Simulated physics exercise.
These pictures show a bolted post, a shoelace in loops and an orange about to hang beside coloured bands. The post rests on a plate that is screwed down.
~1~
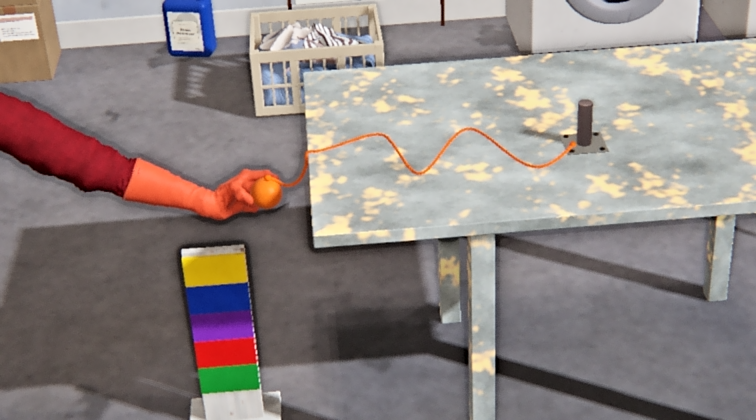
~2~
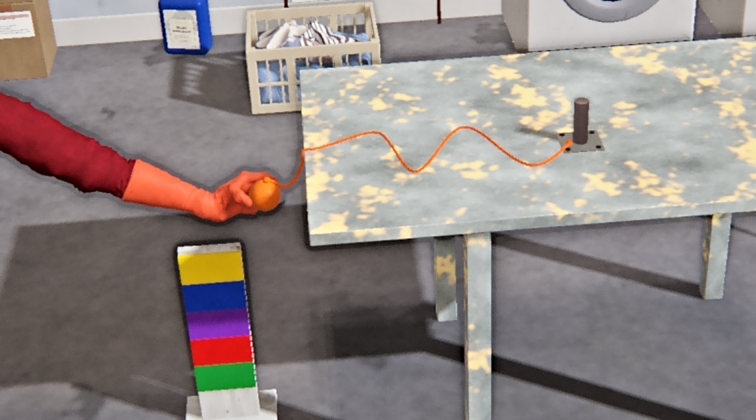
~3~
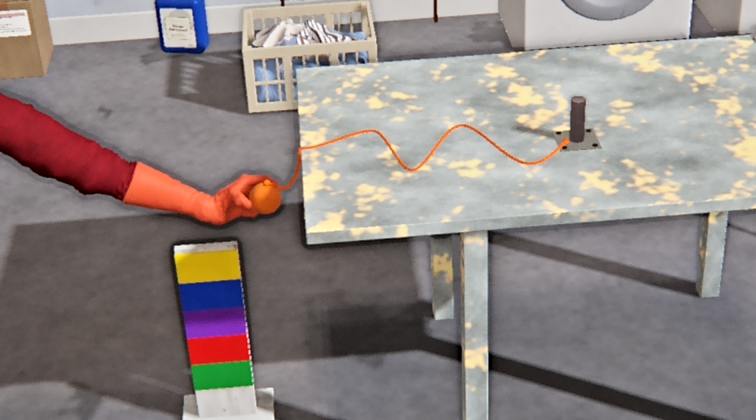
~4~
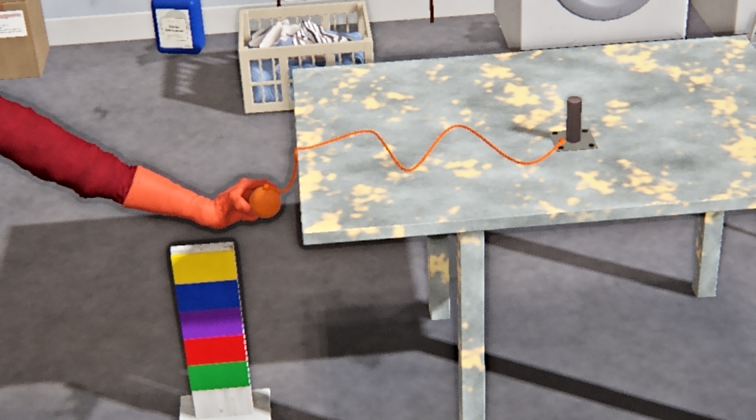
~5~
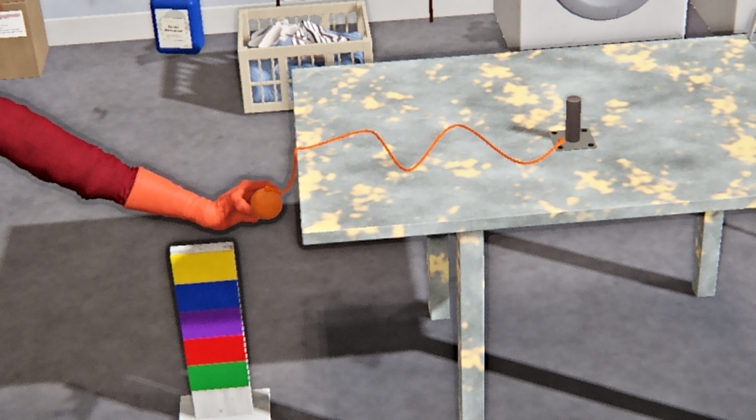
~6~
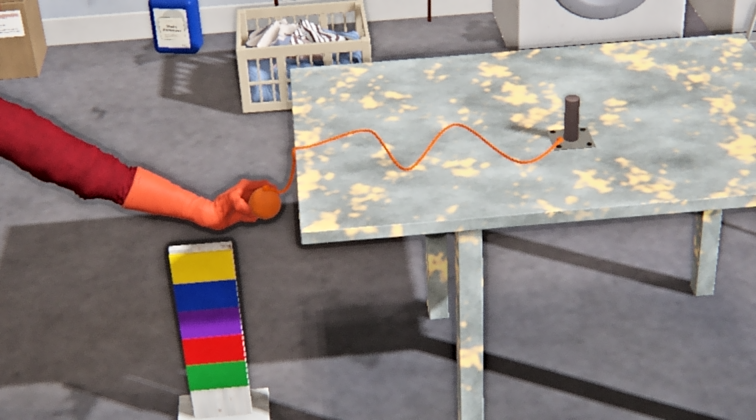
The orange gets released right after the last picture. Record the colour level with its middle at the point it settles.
Colour at middle: Green.
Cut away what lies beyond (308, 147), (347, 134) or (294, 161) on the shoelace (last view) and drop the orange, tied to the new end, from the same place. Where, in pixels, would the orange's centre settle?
About (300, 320), (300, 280) and (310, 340).
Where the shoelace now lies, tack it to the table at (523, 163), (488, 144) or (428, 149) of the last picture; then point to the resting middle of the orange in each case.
Expect roughly (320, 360) for the first, (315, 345) for the second and (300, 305) for the third.
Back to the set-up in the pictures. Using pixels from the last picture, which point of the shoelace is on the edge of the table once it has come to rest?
Approx. (412, 168).
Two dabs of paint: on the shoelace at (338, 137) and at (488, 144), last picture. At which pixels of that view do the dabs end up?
End positions: About (308, 268) and about (446, 146).
Soon after, orange near (340, 365); level with green.
Then, orange near (307, 368); level with green.
At rest, orange near (321, 368); level with green. Its middle rests at the green band.
